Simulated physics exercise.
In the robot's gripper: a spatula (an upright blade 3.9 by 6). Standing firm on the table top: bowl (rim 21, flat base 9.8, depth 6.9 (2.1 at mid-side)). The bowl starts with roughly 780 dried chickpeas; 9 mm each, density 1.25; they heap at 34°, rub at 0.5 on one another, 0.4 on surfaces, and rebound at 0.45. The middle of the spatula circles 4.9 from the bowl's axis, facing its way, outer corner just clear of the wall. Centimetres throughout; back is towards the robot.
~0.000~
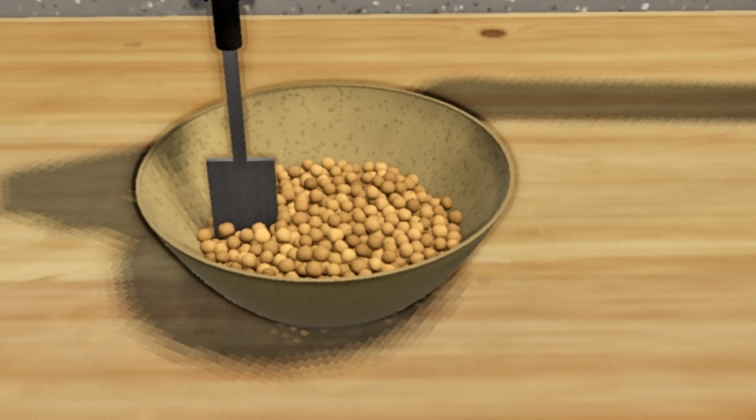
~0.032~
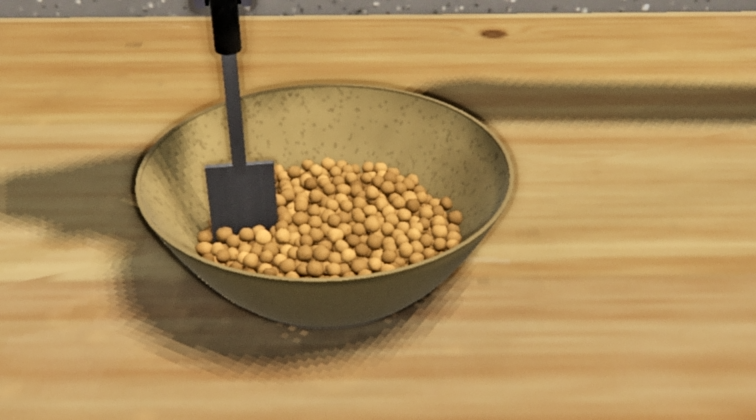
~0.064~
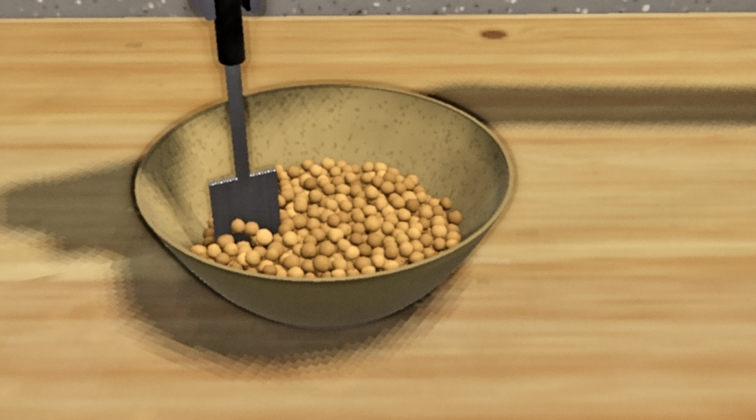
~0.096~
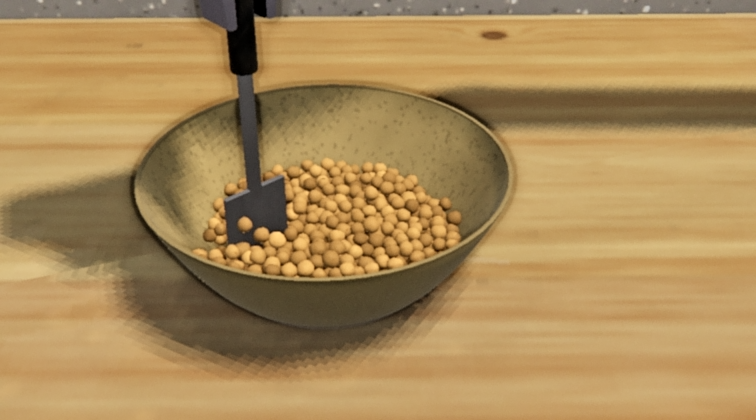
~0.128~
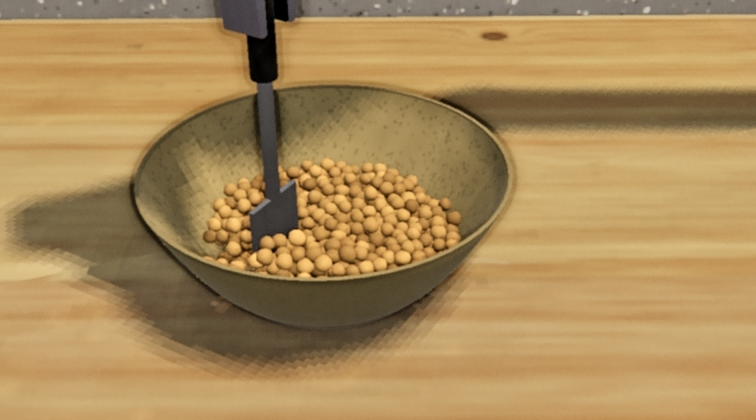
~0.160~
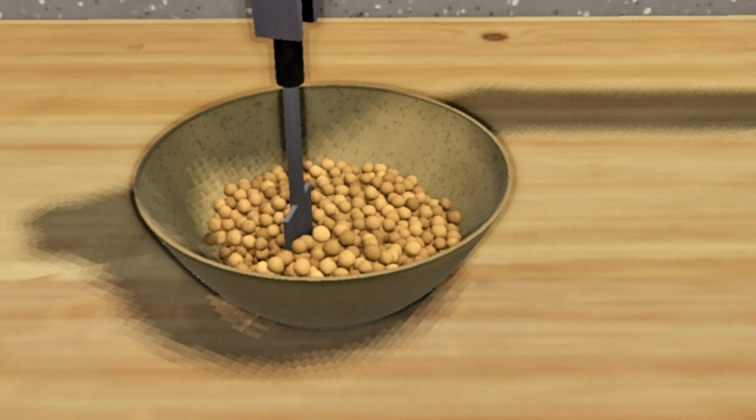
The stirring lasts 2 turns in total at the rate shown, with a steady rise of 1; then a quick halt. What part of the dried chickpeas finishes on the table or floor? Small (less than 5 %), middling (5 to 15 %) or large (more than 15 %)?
A small share, less than 5 %, ends on the table or floor.
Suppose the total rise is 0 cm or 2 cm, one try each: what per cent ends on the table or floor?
Some 5 and 0 per cent.
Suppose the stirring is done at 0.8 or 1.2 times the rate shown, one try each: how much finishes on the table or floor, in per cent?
About 0 and 5 per cent.
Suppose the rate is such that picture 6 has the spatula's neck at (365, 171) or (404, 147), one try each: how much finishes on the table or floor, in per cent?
Some 15 and 30 per cent.
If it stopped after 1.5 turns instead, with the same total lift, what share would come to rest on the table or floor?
In that case some 0 per cent.
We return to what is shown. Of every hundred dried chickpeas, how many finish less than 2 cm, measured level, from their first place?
Some 15 per cent.
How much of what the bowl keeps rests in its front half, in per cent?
Some 55 per cent.
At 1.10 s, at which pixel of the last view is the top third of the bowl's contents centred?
At about (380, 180).
After 0.63 s, 329° round, highest piece 8 above the table; 768 in the bowl, 13 on the table or floor, 2 in flight or on the tool.
After 1.10 s, 222° round, highest piece 7 above the table; 768 in the bowl, 15 on the table or floor.
After 1.53 s, 0° round, highest piece 6 above the table; 768 in the bowl, 15 on the table or floor.
After 2.23 s, 0° round, highest piece 6 above the table; 768 in the bowl, 15 on the table or floor.
In the end, 768 in the bowl, 15 on the table or floor. That is 2 % on the table or floor.
